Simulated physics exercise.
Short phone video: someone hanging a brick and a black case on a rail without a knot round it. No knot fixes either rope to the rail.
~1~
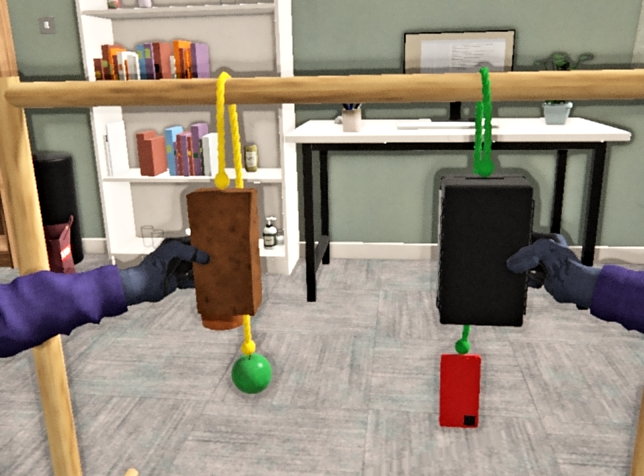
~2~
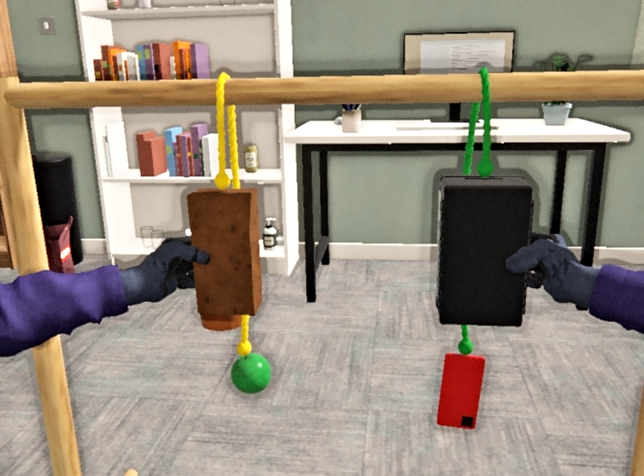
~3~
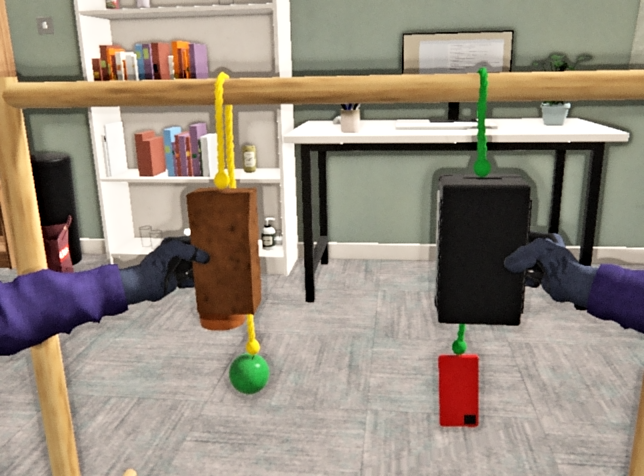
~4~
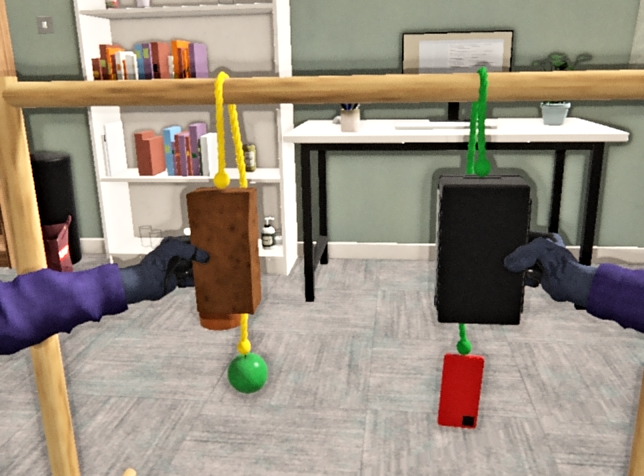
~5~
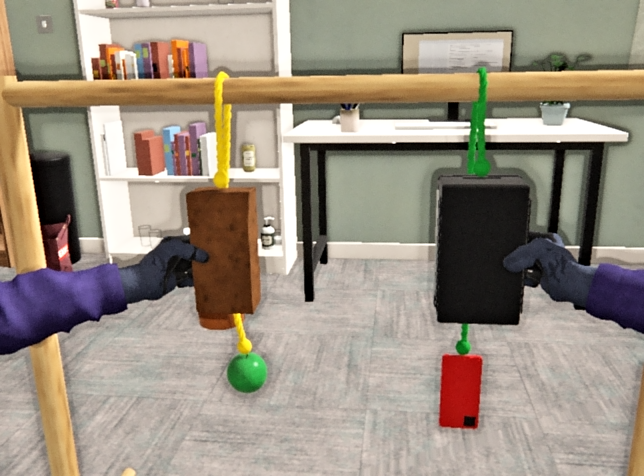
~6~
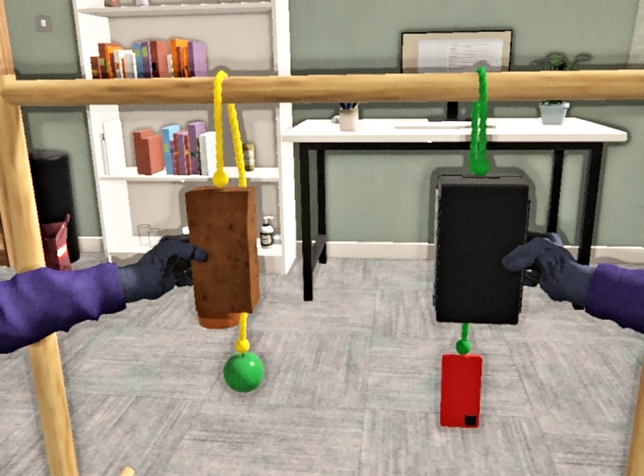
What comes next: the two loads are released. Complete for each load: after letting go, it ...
The brick drops; the black case drops.
Then, 0.44 s on from there, brick on the floor; black case dropping.
Then, 0.74 s on from there, brick on the floor; black case on the floor.
In the end, brick on the floor; black case on the floor. The brick runs down to the floor and the black case drops.
